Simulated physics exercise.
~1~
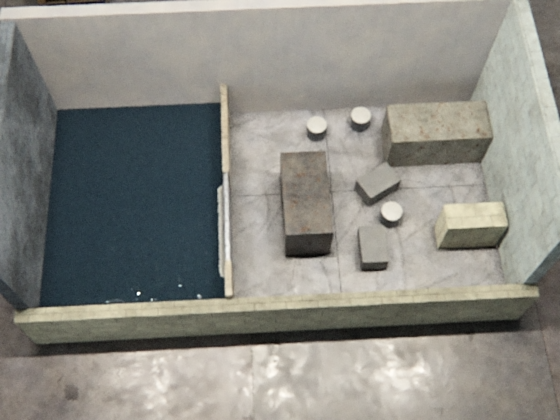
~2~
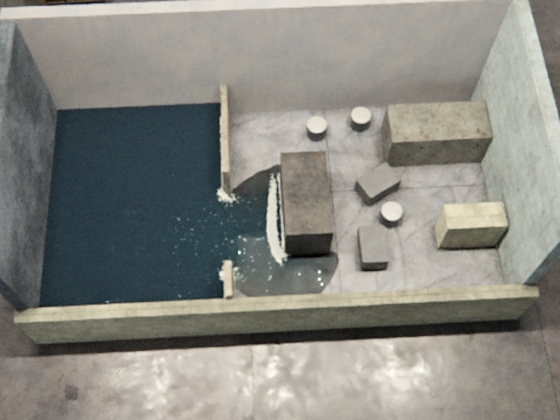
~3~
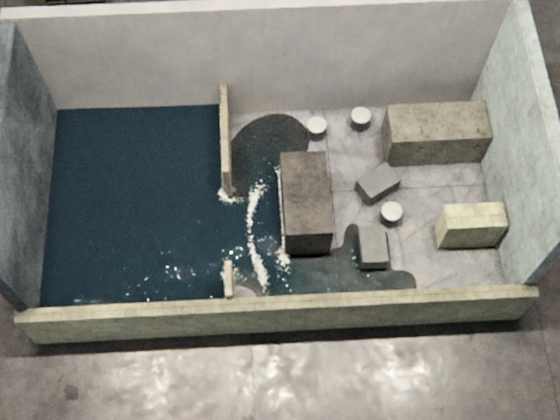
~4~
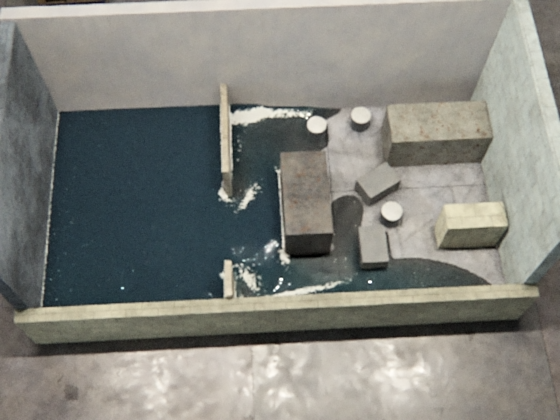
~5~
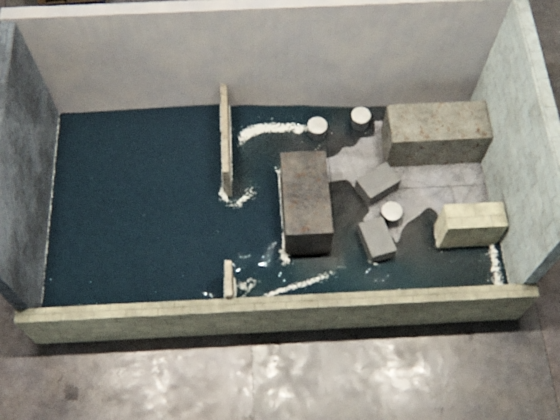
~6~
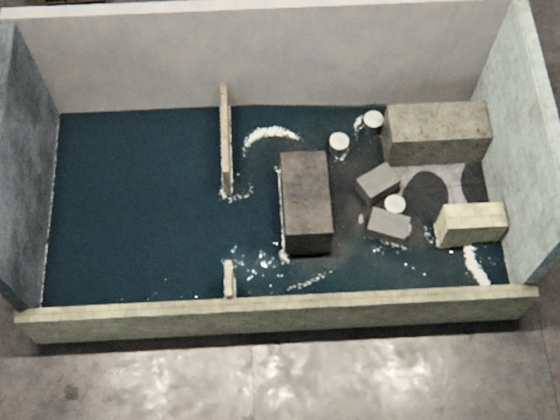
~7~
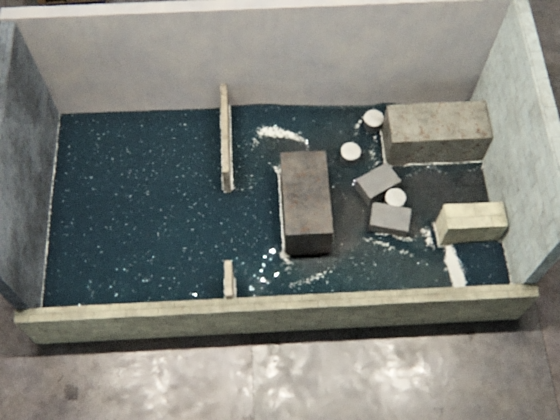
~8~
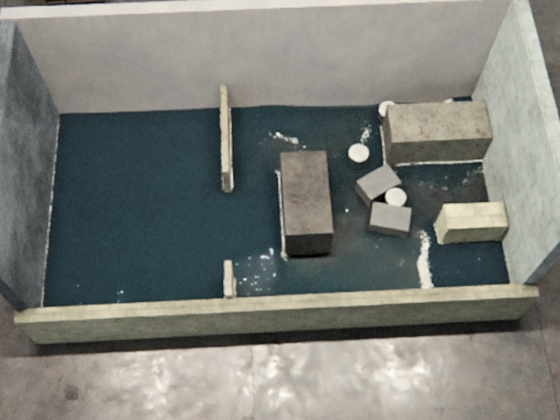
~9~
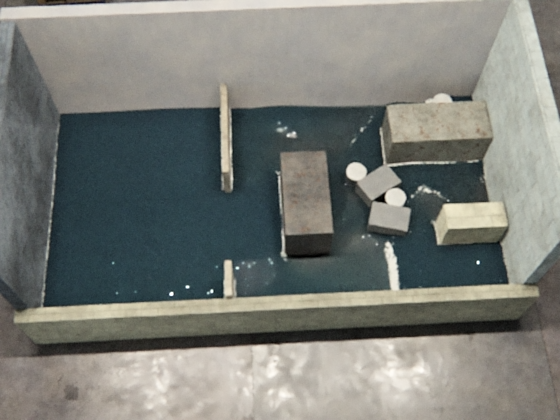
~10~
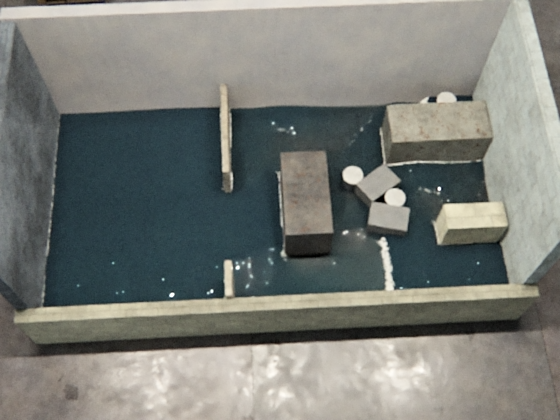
A large walled enclosure, seen from above at an angle, is split by a thin partition into a left room of dark blue water and a dry grey room holding big blocks, smaller grey boxes and round whitish pails. The middle of the partition gives way and water bursts through, striking the dark block and splitting around it. Foaming streams run along the back and front walls until they cover the floor. One pail drifts toward the small boxes, which shift slightly, while another slides behind the large back block. Finally, the water calms, with three small objects clustered beside the pail.
